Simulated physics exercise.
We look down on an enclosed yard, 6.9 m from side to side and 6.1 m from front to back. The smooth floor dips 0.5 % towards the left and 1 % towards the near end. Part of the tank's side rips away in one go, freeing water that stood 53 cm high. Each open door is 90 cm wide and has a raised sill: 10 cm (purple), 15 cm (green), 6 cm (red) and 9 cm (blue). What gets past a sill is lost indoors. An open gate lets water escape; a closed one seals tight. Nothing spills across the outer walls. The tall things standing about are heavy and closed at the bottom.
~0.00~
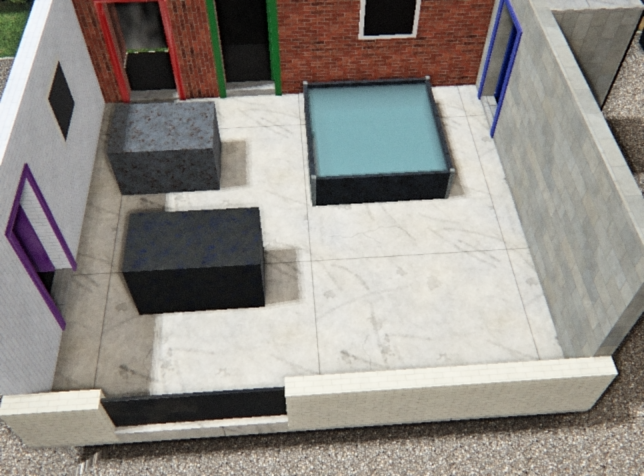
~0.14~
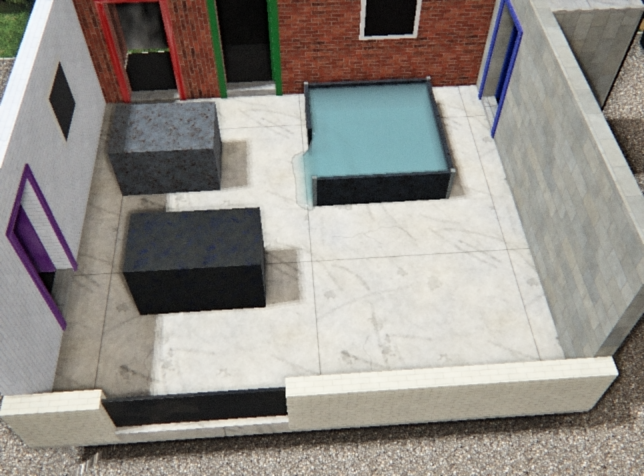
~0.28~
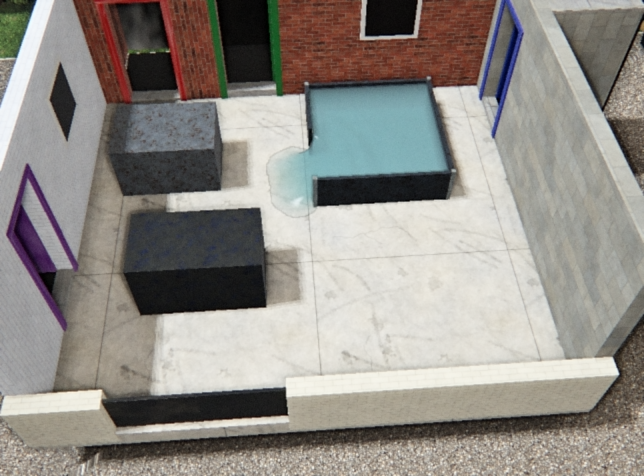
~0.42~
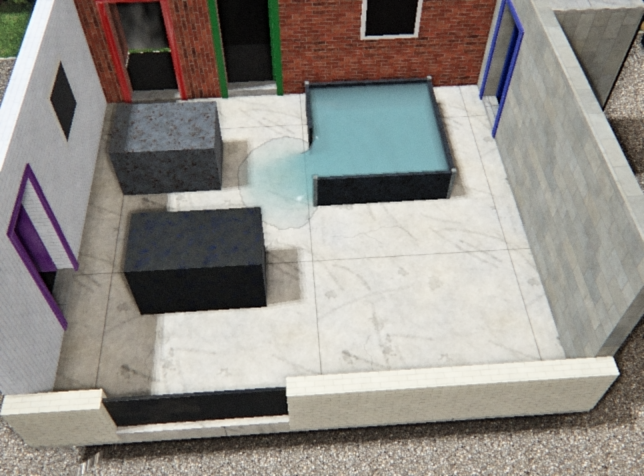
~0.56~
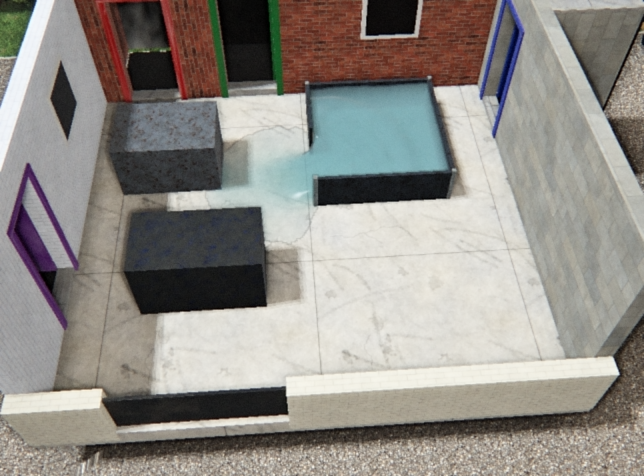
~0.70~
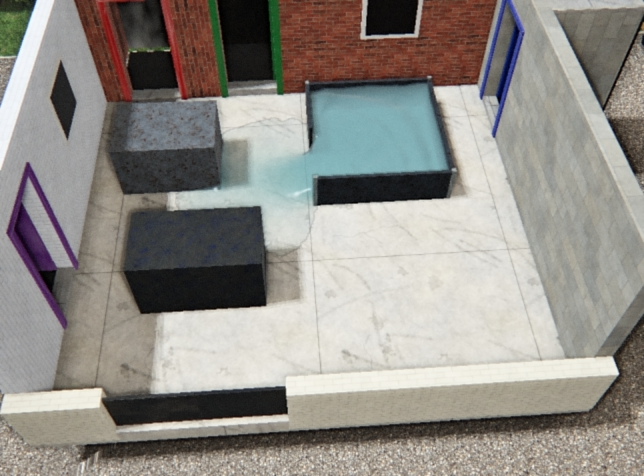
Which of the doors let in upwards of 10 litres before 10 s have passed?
Within that time: At the purple door it passes the limit; at the green door it keeps below the limit; at the red door it goes over the limit; at the blue door it does not reach the limit.
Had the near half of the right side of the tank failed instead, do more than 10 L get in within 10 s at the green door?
Against that limit: Green not over.
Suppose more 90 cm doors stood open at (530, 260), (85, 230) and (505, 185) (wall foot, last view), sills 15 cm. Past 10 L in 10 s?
In that order: Not over, past it, below.
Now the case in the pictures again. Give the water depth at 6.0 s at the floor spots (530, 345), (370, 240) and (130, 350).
In that order: 0, 0 and 4 cm.
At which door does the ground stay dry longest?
Last comes the blue one.
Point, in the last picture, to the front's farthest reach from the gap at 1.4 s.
Around (82, 241).
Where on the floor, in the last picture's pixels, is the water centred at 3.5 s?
Near (281, 178).
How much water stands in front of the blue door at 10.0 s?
Roughly 5.5 cm deep.
After 1.4 s water covers 20 % of the floor and is deepest (34 cm) near (311, 193); purple door not reached, green door not reached, red door not reached, blue door not reached.
After 2.2 s water covers 30 % of the floor and is deepest (34 cm) near (82, 241); purple door 15 cm at the sill, 4 L in, green door 15 cm at the sill, 0 L in, red door 4 cm at the sill, 0 L in, blue door not reached.
After 3.5 s water covers 45 % of the floor and is deepest (26 cm) near (94, 240); purple door 13 cm at the sill, 20 L in, green door 14 cm at the sill, 4 L in, red door 5 cm at the sill, 0 L in, blue door not reached.
After 6.0 s water covers 65 % of the floor and is deepest (20 cm) near (82, 241); purple door 10 cm at the sill, 28 L in, green door 12 cm at the sill, 5 L in, red door 12 cm at the sill, 67 L in, blue door 5 cm at the sill, 0 L in.
After 10.0 s water covers 95 % of the floor and is deepest (14 cm) near (82, 241); purple door 8 cm at the sill, 29 L in, green door 9 cm at the sill, 5 L in, red door 8 cm at the sill, 102 L in, blue door 5 cm at the sill, 0 L in.
